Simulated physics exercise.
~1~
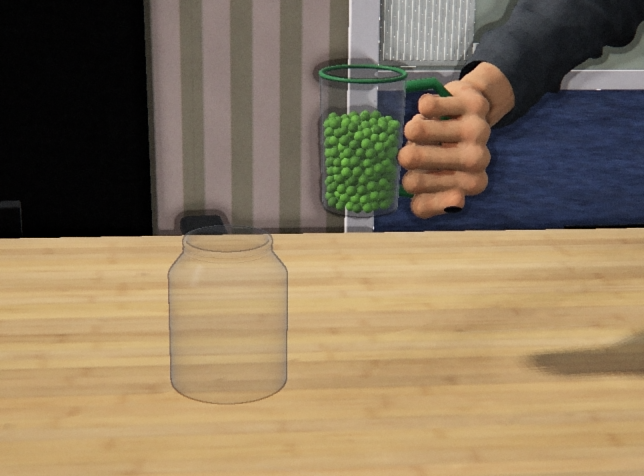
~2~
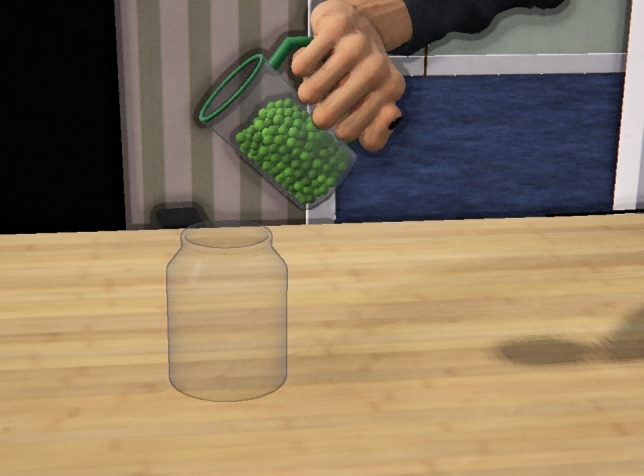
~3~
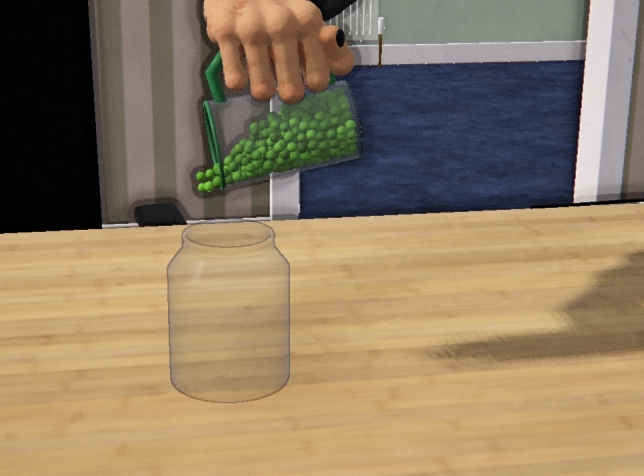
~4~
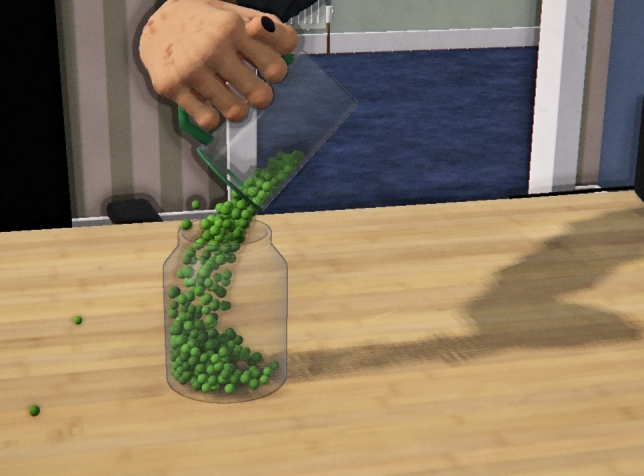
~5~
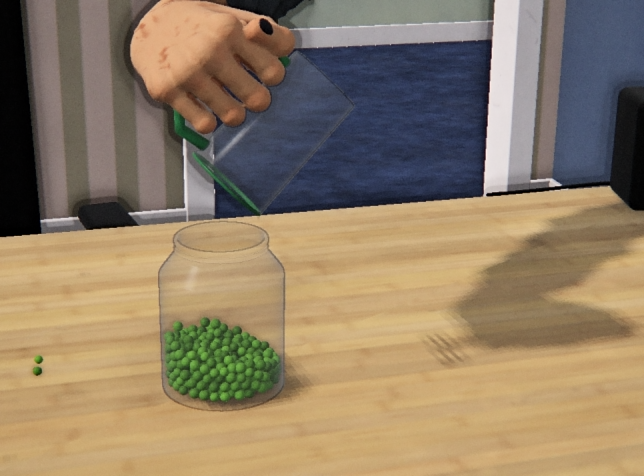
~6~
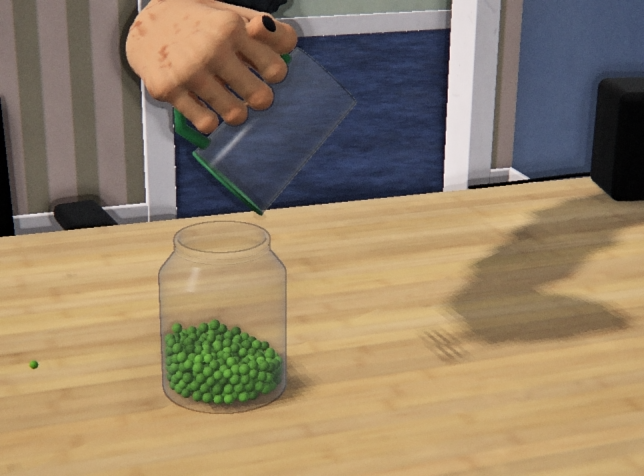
On a wooden tabletop, a hand carried a clear, green-rimmed cup of peas left over an open glass jar and steadily tipped it until the peas poured out, nearly all landing in the jar while a few strays scattered across the table.
